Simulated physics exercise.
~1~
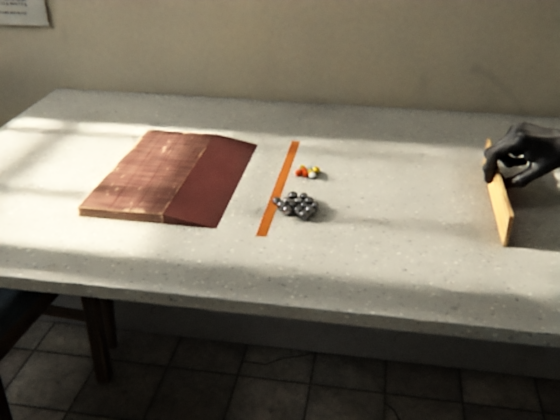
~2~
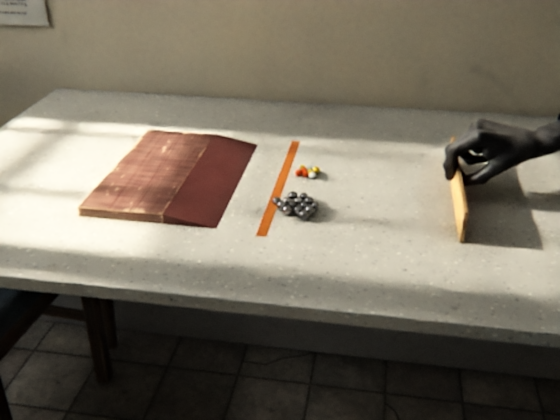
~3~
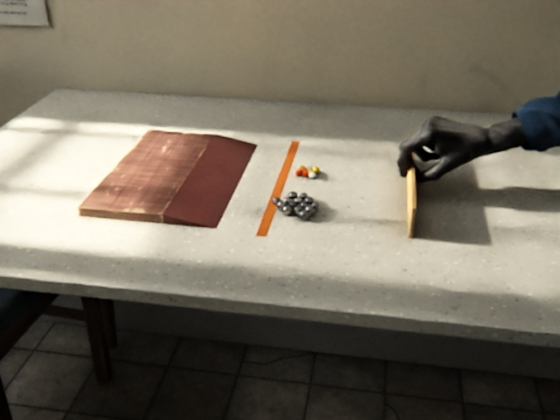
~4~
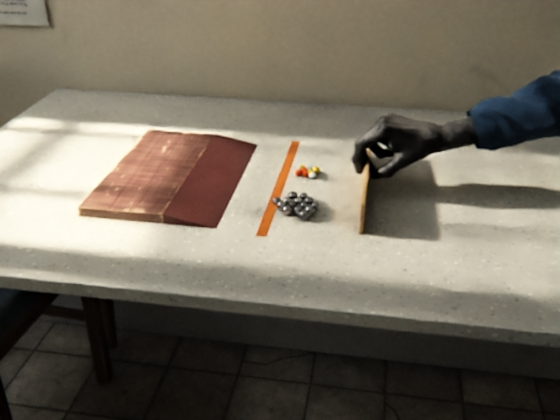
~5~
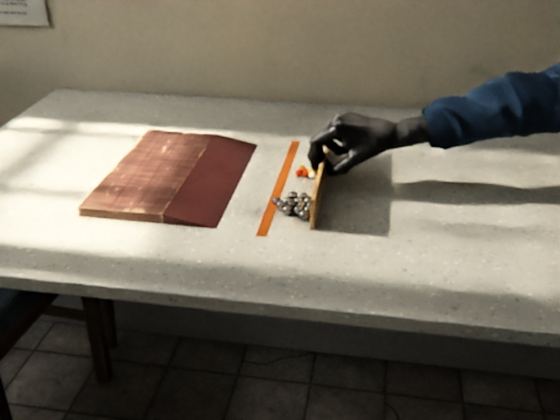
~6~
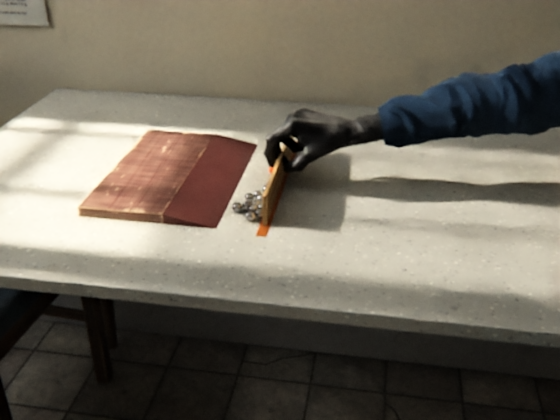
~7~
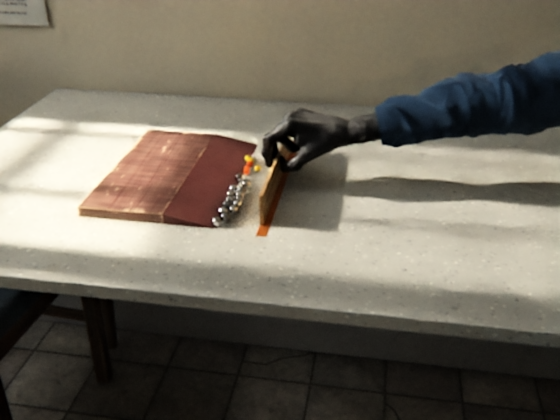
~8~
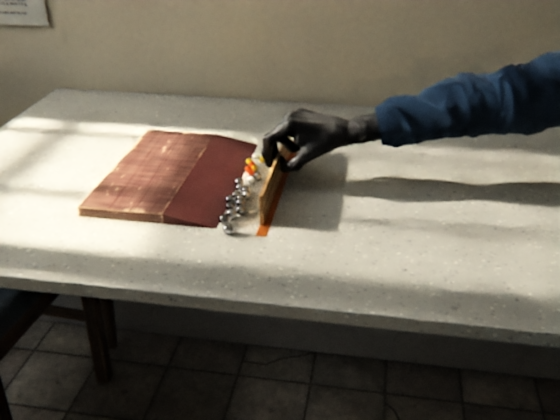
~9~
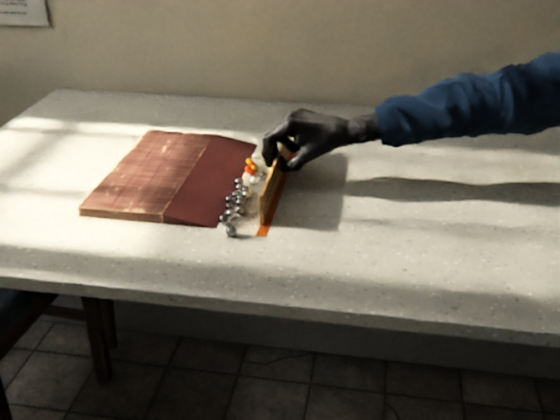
A gloved hand slides a wooden strip left, pushing small beads just short of the ramp.
